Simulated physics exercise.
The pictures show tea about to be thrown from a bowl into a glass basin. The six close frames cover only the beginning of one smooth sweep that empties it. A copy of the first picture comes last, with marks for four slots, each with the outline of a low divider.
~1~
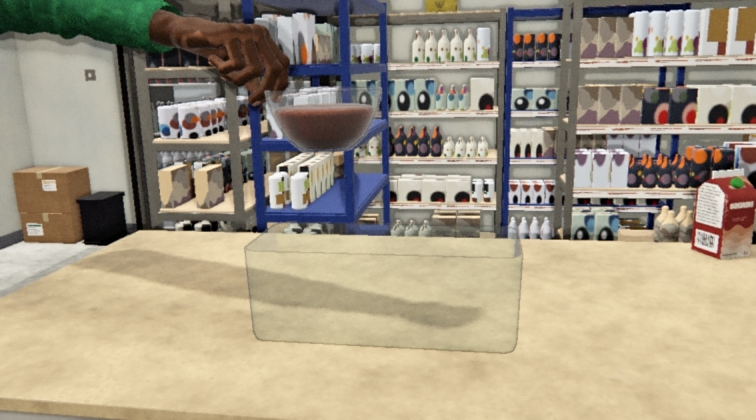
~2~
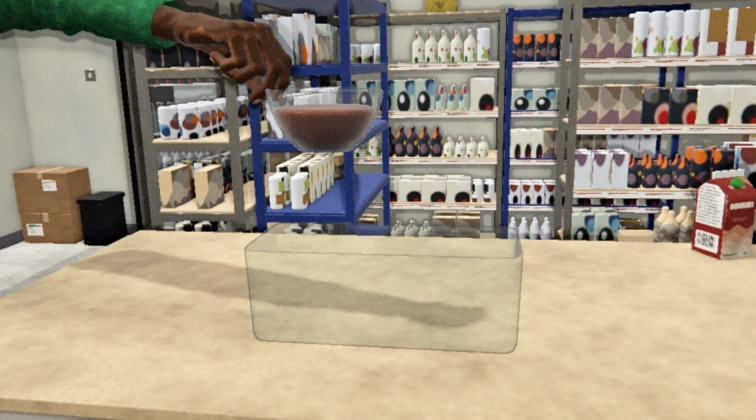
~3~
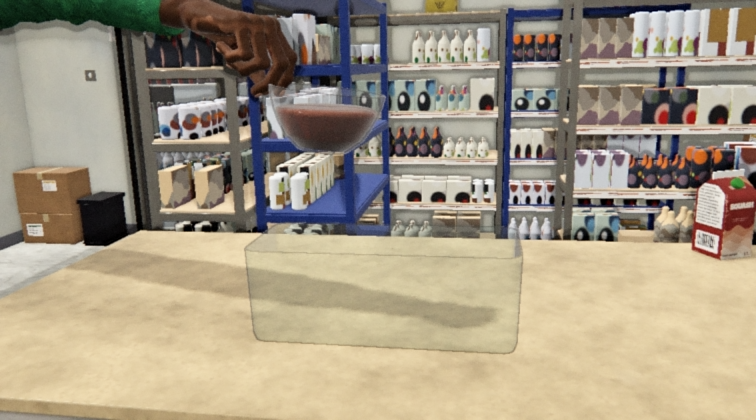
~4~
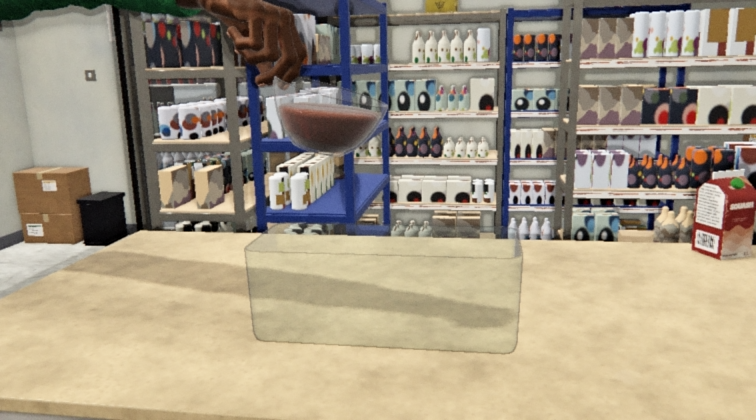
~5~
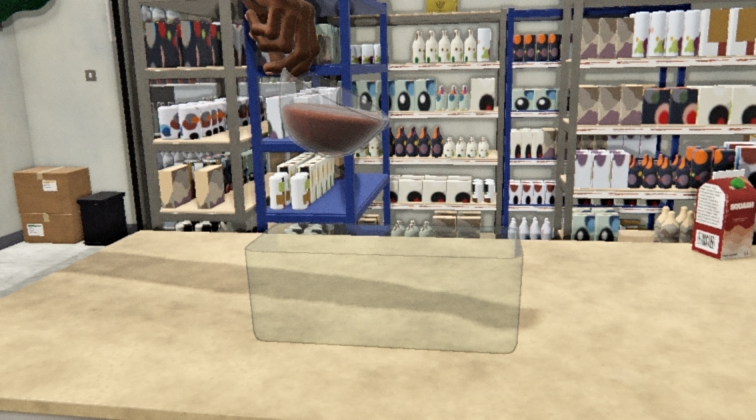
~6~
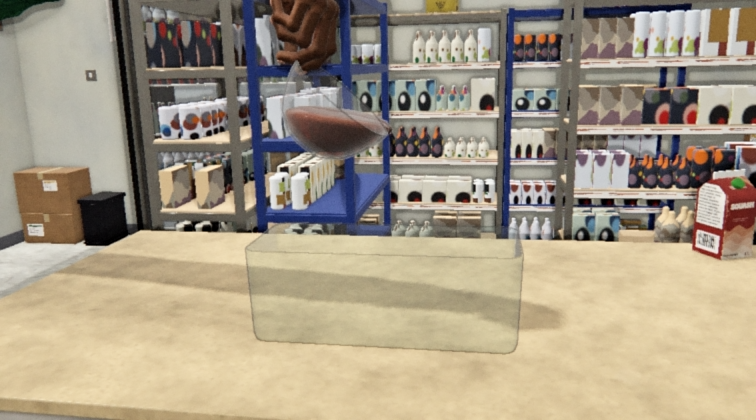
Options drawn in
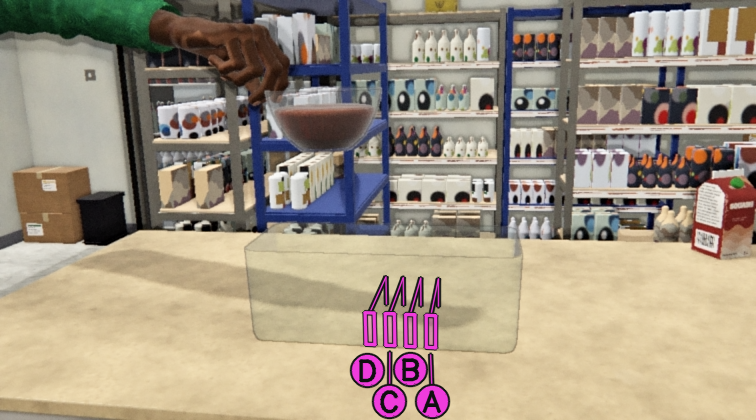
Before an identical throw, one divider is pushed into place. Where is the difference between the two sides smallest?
Take B.
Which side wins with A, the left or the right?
More ends on the left.
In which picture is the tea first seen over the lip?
In picture 6.
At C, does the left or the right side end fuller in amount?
The right side.
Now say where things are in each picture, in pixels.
Upright, lip at (379, 88); basin from (254, 337) to (517, 351); nothing has left yet.
Upright, lip at (380, 90); nothing has left yet.
Tipped about 8°, lip at (383, 96); nothing has left yet.
Tipped about 17°, lip at (385, 106); nothing has left yet.
Tipped about 28°, lip at (387, 119); nothing has left yet.
Tipped about 42°, lip at (385, 134); tea is over the lip, down to (385, 134).
On the marked copy, A at (430, 354); B at (410, 353); C at (389, 352); D at (369, 351).
With A, about 79 % ends left of the wall and 18 % right of it; 4 % is lost outside.
With B, about 51 % ends left of the wall and 47 % right of it.
With C, about 25 % ends left of the wall and 72 % right of it; 4 % is lost outside.
With D, about 11 % ends left of the wall and 84 % right of it; 5 % is lost outside.
